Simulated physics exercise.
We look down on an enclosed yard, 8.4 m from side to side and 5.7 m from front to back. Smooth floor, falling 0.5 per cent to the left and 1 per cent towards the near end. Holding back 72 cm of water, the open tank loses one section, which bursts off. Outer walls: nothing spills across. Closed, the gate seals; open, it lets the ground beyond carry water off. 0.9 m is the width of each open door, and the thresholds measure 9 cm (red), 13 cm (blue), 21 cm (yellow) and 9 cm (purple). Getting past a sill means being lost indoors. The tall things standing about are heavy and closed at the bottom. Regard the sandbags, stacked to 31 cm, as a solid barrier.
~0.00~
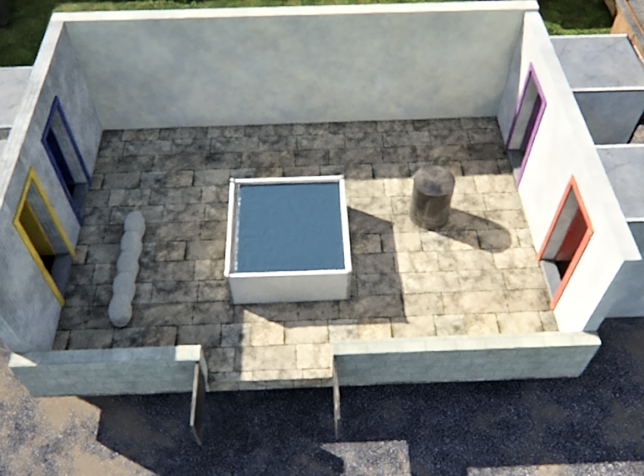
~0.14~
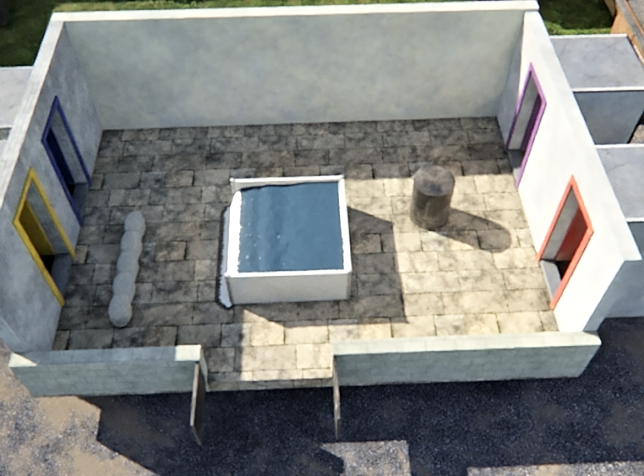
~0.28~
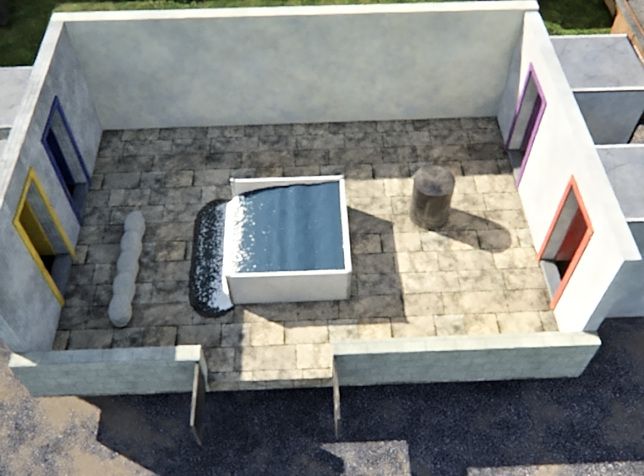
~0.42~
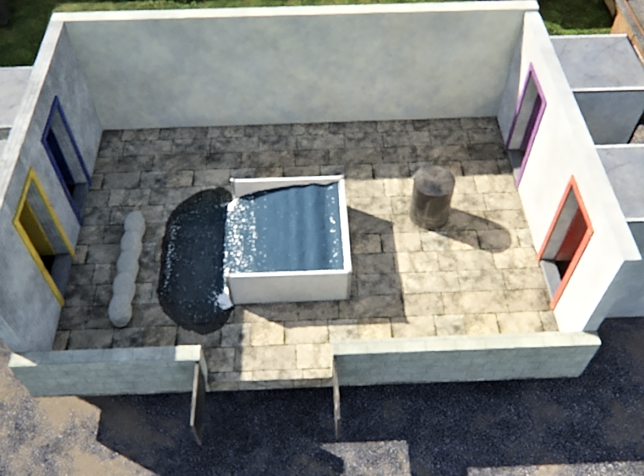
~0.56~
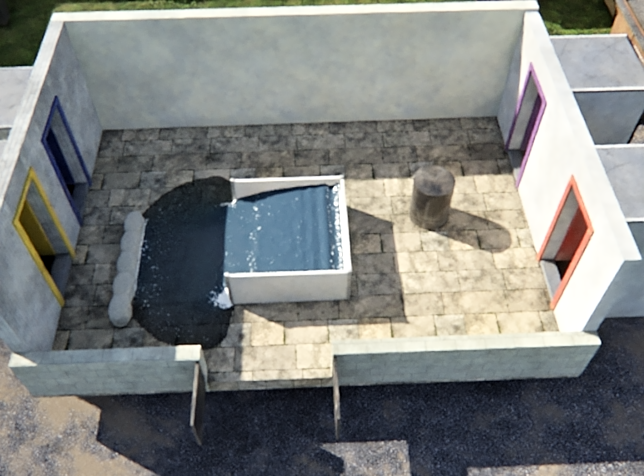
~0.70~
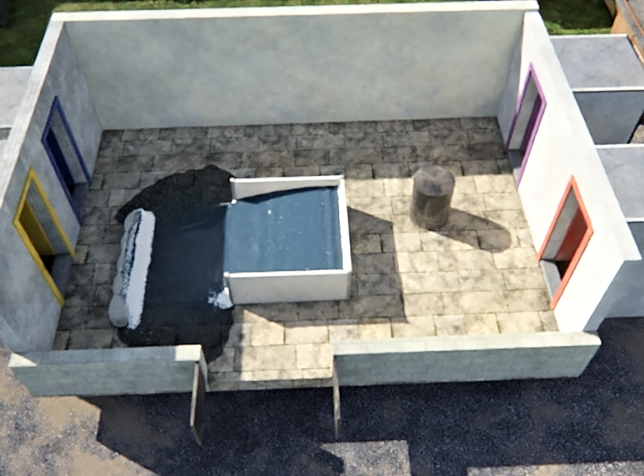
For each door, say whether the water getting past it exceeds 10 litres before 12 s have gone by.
At the end, the red door is going to hold within the limit. The blue door is going to break the limit. The yellow door is going to hold within the limit. The purple door is going to hold within the limit.
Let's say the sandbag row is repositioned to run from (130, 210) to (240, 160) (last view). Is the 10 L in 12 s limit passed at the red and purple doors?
Note - red: Limit held; purple: Limit held.
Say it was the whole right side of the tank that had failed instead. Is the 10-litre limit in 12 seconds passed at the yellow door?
So, yellow door: Within bounds.
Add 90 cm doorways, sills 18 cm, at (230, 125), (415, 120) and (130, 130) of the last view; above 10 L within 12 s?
Door 1: Lower; door 2: Lower; door 3: Higher.
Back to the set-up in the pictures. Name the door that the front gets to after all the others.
Result: Purple door.
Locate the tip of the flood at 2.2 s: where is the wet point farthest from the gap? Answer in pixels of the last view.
About pixel (103, 133).
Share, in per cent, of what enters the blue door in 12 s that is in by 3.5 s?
I'd put it at about 35 per cent by that point.
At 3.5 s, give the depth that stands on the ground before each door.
Red 0 cm, blue 8 cm, yellow 13 cm, purple 0 cm.
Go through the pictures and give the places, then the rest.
In the first picture, still water, 72 cm deep, in the open tank at (288, 226).
In the second picture, water pours out at (235, 246) and has run 1.1 m, to (222, 304); typically 6 cm deep outside, 72 cm at the open tank's back.
In the third picture, the front is at (219, 202), 1.3 m from the gap at (235, 246); 1.5 m2 of floor is under water; 72 cm left at the back of the open tank.
In the fourth picture, water pours out at (235, 247) and has run 1.6 m, to (186, 324); typically 11 cm deep outside, 68 cm at the open tank's back.
In the fifth picture, water pours out at (235, 247) and has run 2.0 m, to (160, 334); typically 10 cm deep outside, 60 cm at the open tank's back.
In the sixth picture, the front is at (121, 215), 2.5 m from the gap at (235, 248); 6.5 m2 of floor is under water; 62 cm left at the back of the open tank.
After 1.4 s water covers 30 % of the floor and is deepest (51 cm) near (142, 262); red door not reached, blue door 12 cm at the sill, 2 L in, yellow door 5 cm at the sill, 0 L in, purple door not reached.
After 2.2 s water covers 35 % of the floor and is deepest (46 cm) near (111, 133); red door not reached, blue door 15 cm at the sill, 9 L in, yellow door 13 cm at the sill, 0 L in, purple door not reached.
After 3.5 s water covers 50 % of the floor and is deepest (28 cm) near (47, 375); red door not reached, blue door 8 cm at the sill, 13 L in, yellow door 13 cm at the sill, 0 L in, purple door not reached.
After 7.0 s water covers 85 % of the floor and is deepest (16 cm) near (126, 239); red door 6 cm at the sill, 0 L in, blue door 14 cm at the sill, 37 L in, yellow door 12 cm at the sill, 0 L in, purple door 4 cm at the sill, 0 L in.
After 12.0 s water covers 95 % of the floor and is deepest (12 cm) near (370, 361); red door 5 cm at the sill, 0 L in, blue door 6 cm at the sill, 38 L in, yellow door 9 cm at the sill, 0 L in, purple door 8 cm at the sill, 3 L in.
